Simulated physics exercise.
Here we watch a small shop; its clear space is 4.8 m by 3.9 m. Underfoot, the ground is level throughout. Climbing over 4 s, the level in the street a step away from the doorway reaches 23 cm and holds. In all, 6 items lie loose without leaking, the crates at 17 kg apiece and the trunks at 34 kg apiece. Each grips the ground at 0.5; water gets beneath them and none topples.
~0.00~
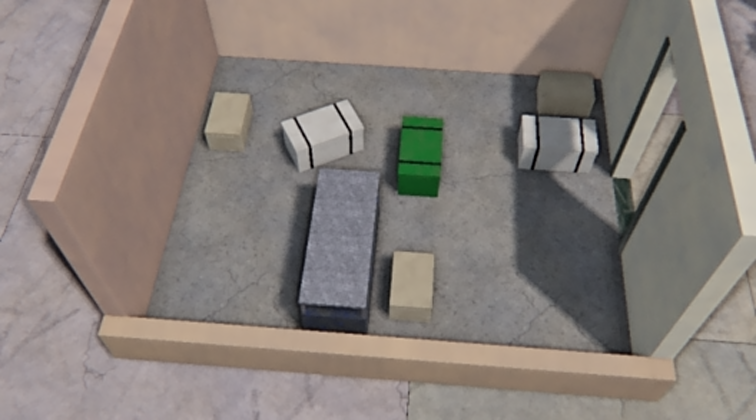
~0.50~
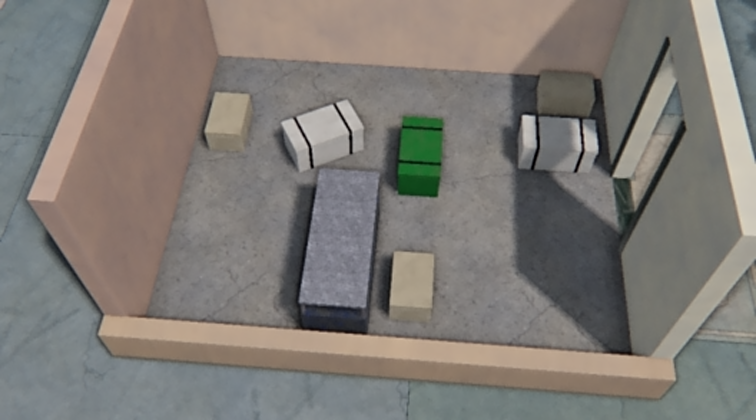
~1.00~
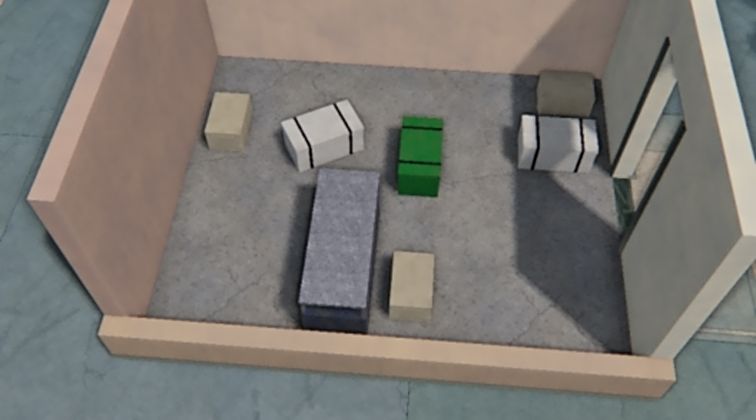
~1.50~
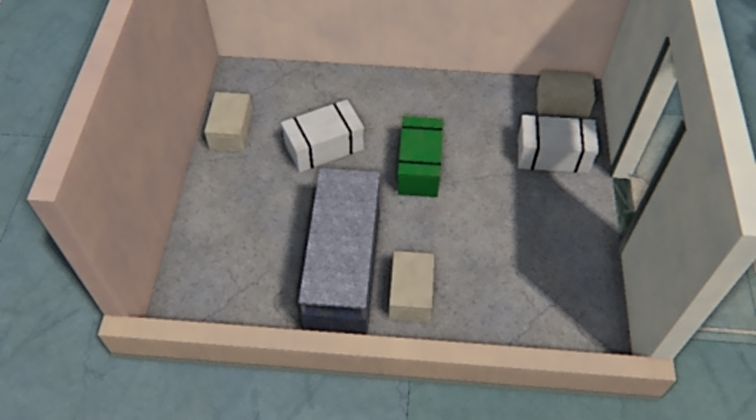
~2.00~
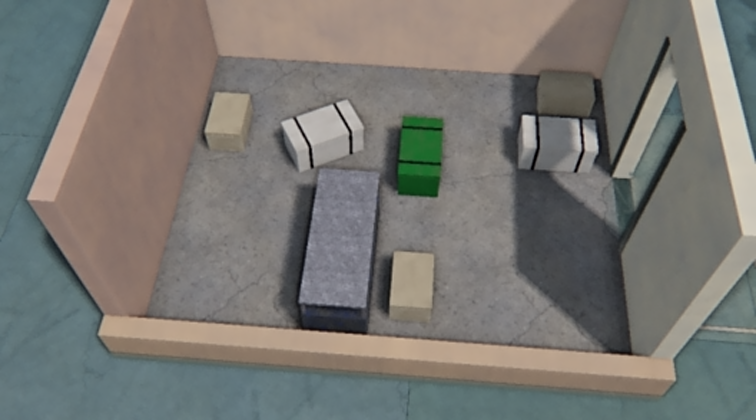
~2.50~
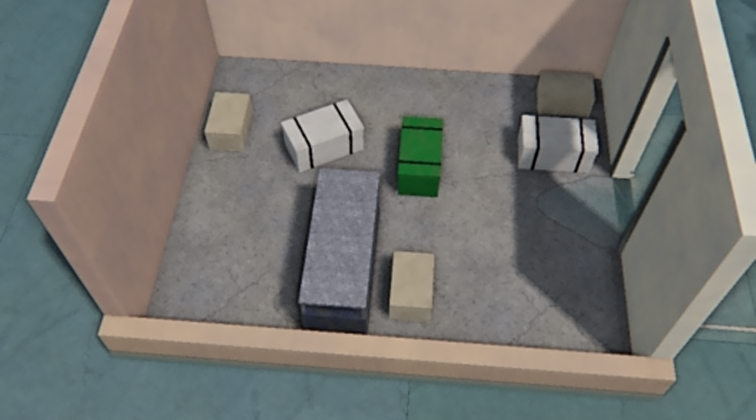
Water rising outside a small open-topped room and spreading in through the right-hand doorway, the crates and trunks inside staying still.
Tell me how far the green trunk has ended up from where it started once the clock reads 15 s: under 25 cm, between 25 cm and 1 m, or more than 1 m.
Long gone.
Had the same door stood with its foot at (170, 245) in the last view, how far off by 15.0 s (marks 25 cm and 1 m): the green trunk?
Note: Green trunk essentially stationary.
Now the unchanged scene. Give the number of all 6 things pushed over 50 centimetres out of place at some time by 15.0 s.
Tally: 4.
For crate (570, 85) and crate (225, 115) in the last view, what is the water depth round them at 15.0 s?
Roughly 9 and 14 cm.
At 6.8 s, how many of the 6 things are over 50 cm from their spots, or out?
The number comes to 0.
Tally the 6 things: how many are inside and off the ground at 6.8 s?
I get 1.
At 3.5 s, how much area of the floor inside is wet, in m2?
The covered patch comes to about 3.0 m2.
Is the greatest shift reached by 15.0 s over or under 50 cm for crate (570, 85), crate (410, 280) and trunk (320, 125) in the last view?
Going one by one, I get within, above and above.
After 3.5 s the green trunk is near (421, 145), 0.0 m from its start, aground; 0 afloat.
After 6.8 s the green trunk is near (403, 139), 0.2 m from its start, aground; 1 afloat.
After 11.0 s the green trunk is near (382, 120), 0.6 m from its start, aground; 2 afloat.
After 15.0 s the green trunk is near (286, 47), 2.1 m from its start, afloat; 5 afloat.
